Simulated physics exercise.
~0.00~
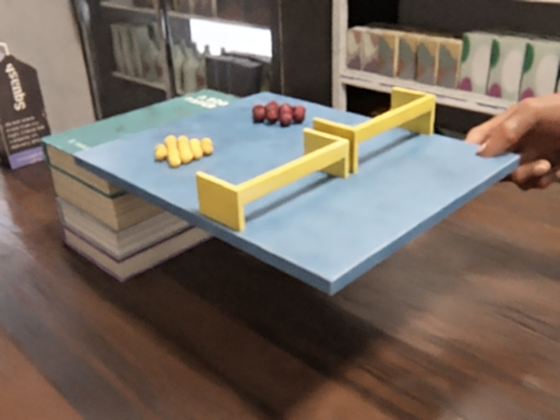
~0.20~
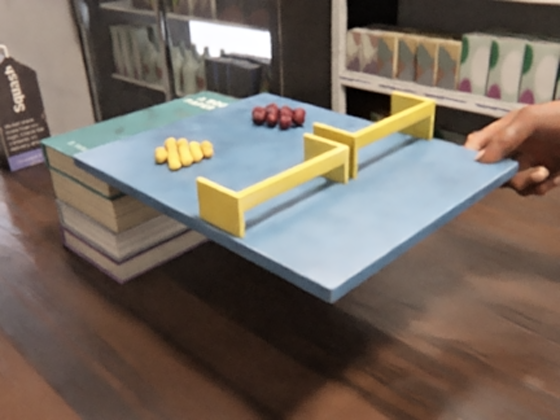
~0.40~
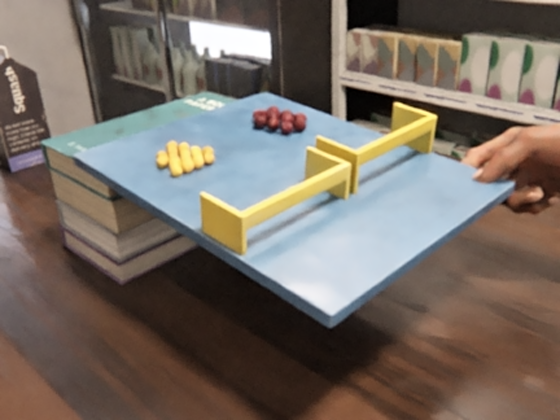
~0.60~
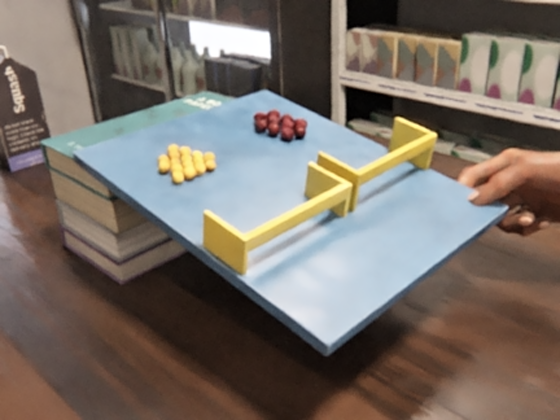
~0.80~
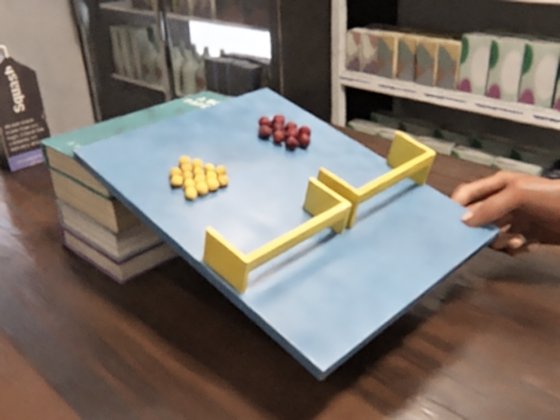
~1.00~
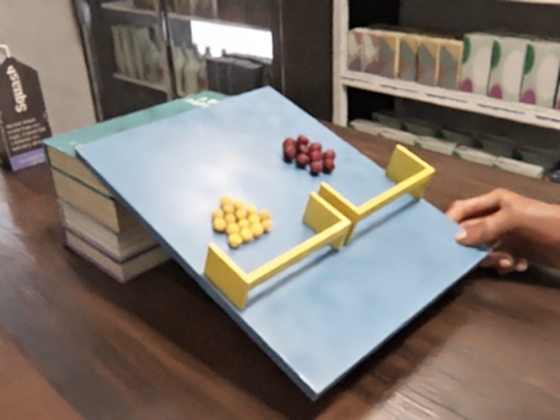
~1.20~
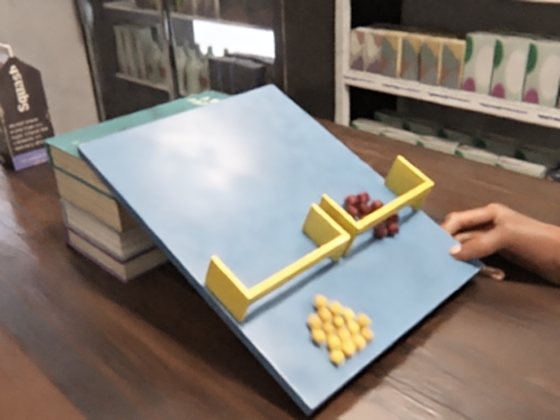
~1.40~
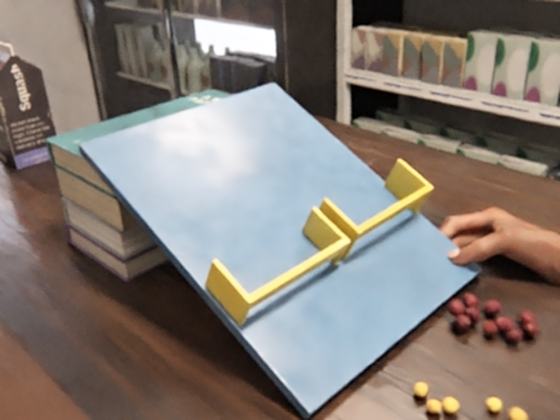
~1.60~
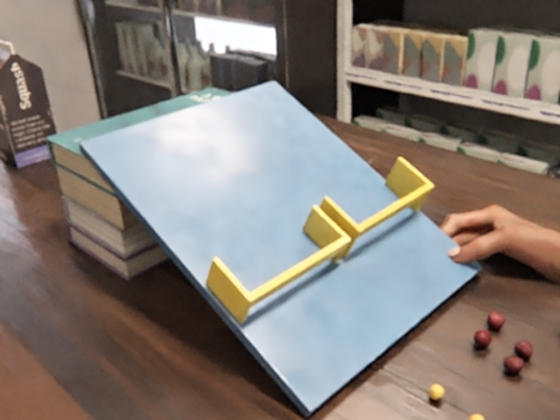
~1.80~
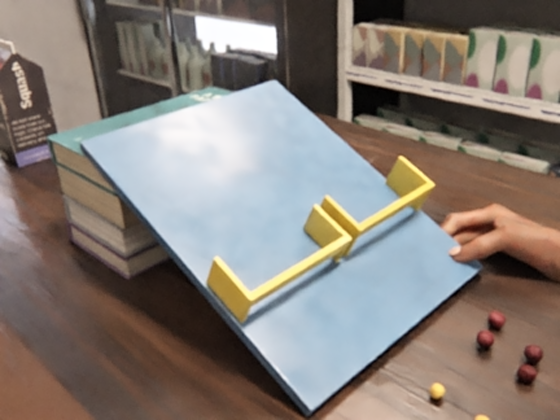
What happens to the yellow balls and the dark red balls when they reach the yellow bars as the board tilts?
Both groups slip under the bars in front of them, the yellow balls under the nearer bar and the dark red balls under the farther one.
